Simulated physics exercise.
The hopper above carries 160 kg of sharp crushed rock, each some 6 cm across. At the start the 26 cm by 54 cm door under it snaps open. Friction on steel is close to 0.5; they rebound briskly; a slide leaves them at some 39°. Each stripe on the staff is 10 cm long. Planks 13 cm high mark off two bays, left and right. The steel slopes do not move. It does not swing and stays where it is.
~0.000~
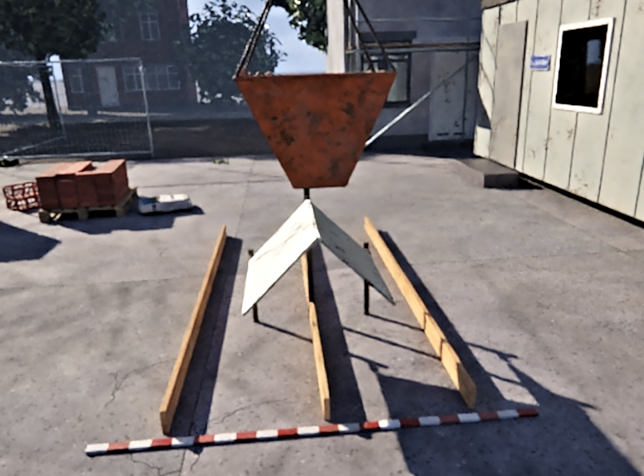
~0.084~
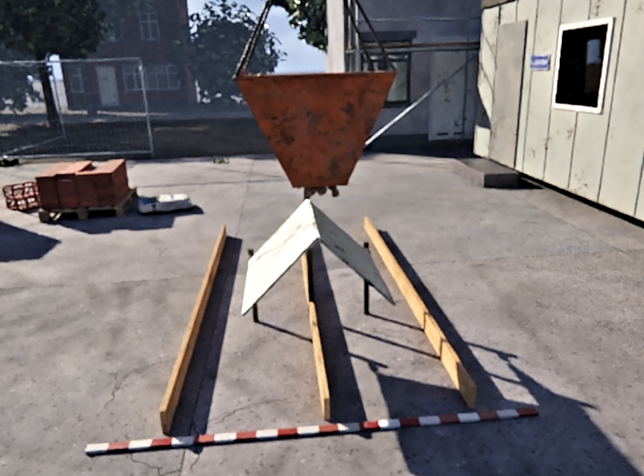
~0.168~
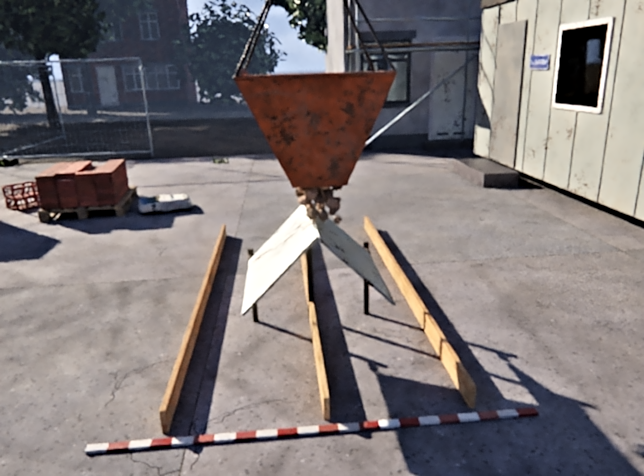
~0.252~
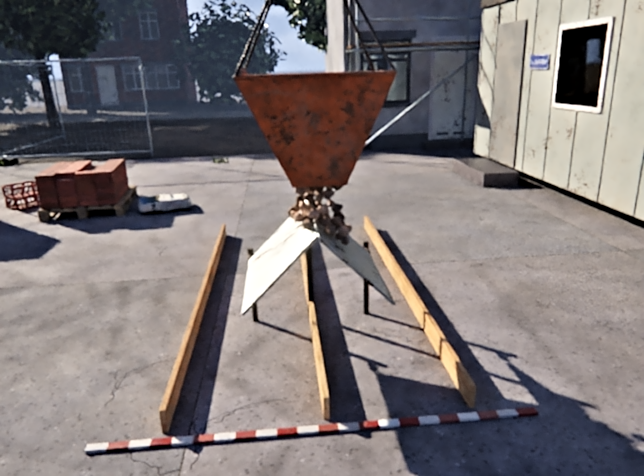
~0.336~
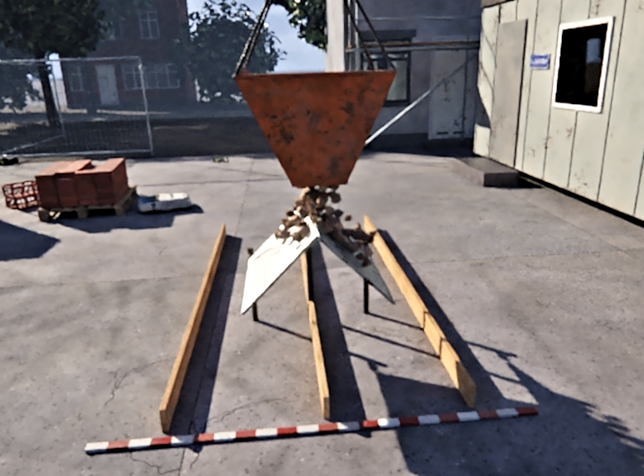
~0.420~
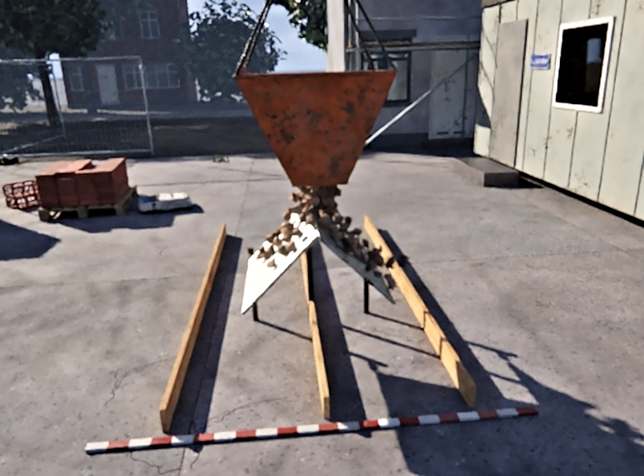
Brown rock pieces drop from the bottom of a rusty orange hopper onto the peak of a pale, tent-shaped pair of slopes, then spread down both the right and left sides above wooden boards on the paved yard.
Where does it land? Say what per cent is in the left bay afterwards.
Some 31 per cent of it.
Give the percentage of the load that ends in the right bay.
Near 45 in a hundred.
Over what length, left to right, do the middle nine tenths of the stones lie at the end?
About 190 cm.
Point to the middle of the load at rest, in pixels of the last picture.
Around (406, 342).
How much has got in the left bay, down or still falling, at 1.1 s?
About 15 per cent by then.
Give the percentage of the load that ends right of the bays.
Some 20 per cent of the load.
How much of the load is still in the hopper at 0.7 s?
Roughly 60 per cent is still inside.
After 0.7 s, 58 % in the hopper, 29 % on the steel, 3 % falling or lying in the left bay, 9 % falling or lying in the right bay; the stones farthest right are at (447, 338).
After 1.1 s, 29 % in the hopper, 29 % on the steel, 13 % falling or lying in the left bay, 25 % falling or lying in the right bay, 3 % falling or lying right of the bays; the stones farthest right are at (496, 343).
After 1.7 s, 0 % in the hopper, 14 % on the steel, 1 % falling or lying left of the bays, 27 % falling or lying in the left bay, 45 % falling or lying in the right bay, 12 % falling or lying right of the bays; the stones farthest right are at (523, 330).
After 2.6 s, 0 % in the hopper, 2 % falling or lying left of the bays, 31 % falling or lying in the left bay, 46 % falling or lying in the right bay, 21 % falling or lying right of the bays; the stones farthest right are at (558, 336).
After 4.5 s, 0 % in the hopper, 2 % left of the bays, 31 % in the left bay, 46 % in the right bay, 21 % right of the bays; the stones farthest right are at (558, 336).
